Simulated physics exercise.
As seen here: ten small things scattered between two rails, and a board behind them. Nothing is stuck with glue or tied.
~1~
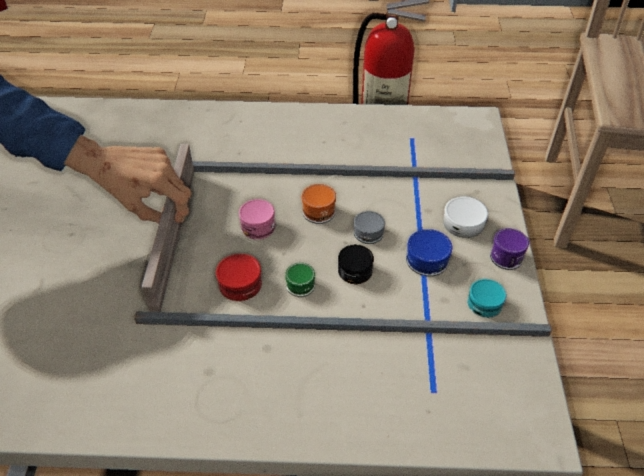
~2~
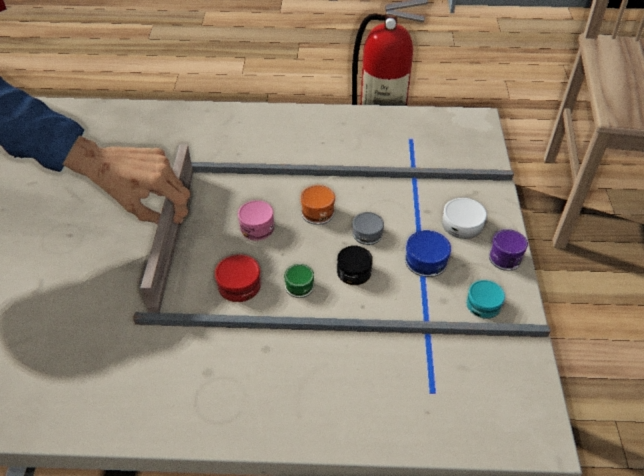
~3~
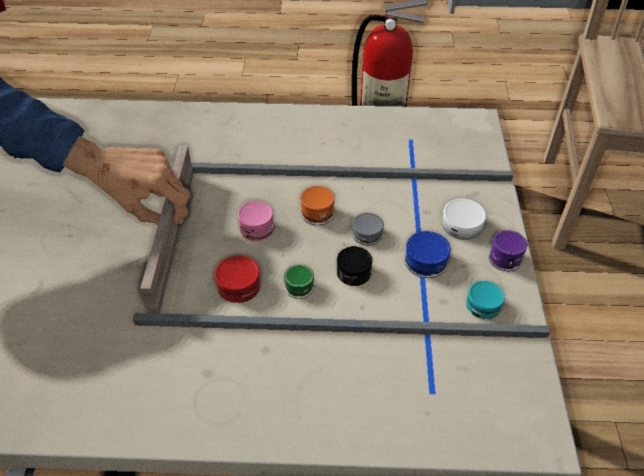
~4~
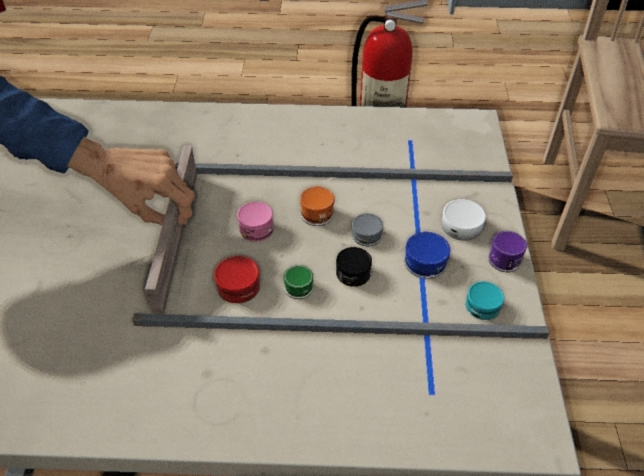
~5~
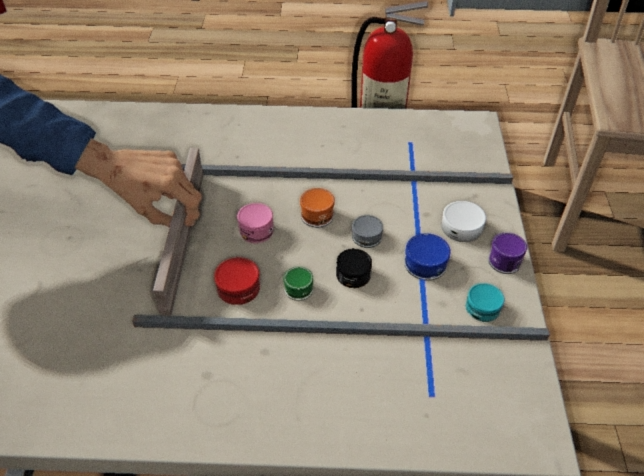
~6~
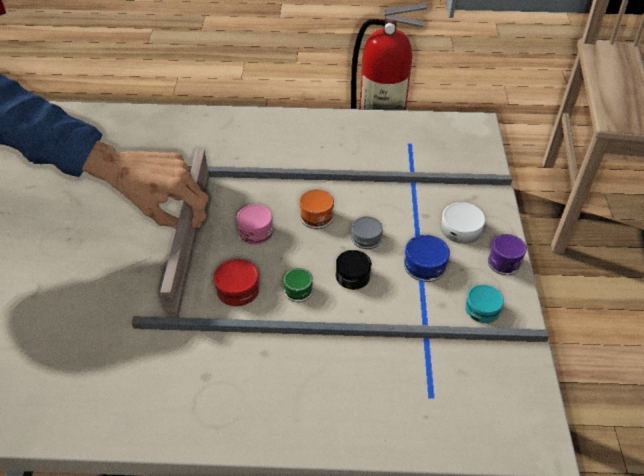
On a pale tabletop, small colourful round containers sat scattered between two rails, some past a blue line, while a hand at the left slid a board slightly right toward them without touching any.
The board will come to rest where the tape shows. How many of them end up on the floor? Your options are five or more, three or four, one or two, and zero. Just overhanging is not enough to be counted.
My pick is zero.
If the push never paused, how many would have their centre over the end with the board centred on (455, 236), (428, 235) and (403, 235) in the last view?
In that order 2, 0 and 0.
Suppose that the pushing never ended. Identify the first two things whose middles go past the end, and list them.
Order, earliest first: Purple tin, then turquoise tub.
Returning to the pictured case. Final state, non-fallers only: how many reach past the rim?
Overhanging ones - 0.
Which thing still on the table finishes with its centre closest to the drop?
Looks like the purple tin to me.
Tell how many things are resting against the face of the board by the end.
It's touching 4 at the end.
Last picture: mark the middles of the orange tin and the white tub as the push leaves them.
One ends up near (434, 209) and the other near (493, 217).
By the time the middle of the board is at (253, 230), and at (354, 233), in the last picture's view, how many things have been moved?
The first number is 3, the next one 6.
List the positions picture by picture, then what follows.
Purple tin (509, 249); turquoise tub (487, 298); white tub (465, 217); board (171, 223); tape (421, 244), in the first picture.
Turquoise tub (485, 299); blue pot (428, 254), in the second picture.
White tub (463, 219); black tub (354, 266), in the third picture.
Purple tin (507, 251); board (174, 225), in the fourth picture.
Turquoise tub (485, 302); grey tin (367, 231), in the fifth picture.
Purple tin (507, 255); turquoise tub (484, 304); white tub (463, 223); board (187, 228); tape (419, 249), in the sixth picture.
Soon after, none off yet; purple tin at rest near (507, 255); turquoise tub at rest near (484, 304); white tub at rest near (463, 223).
At rest, the number that fall off is zero.
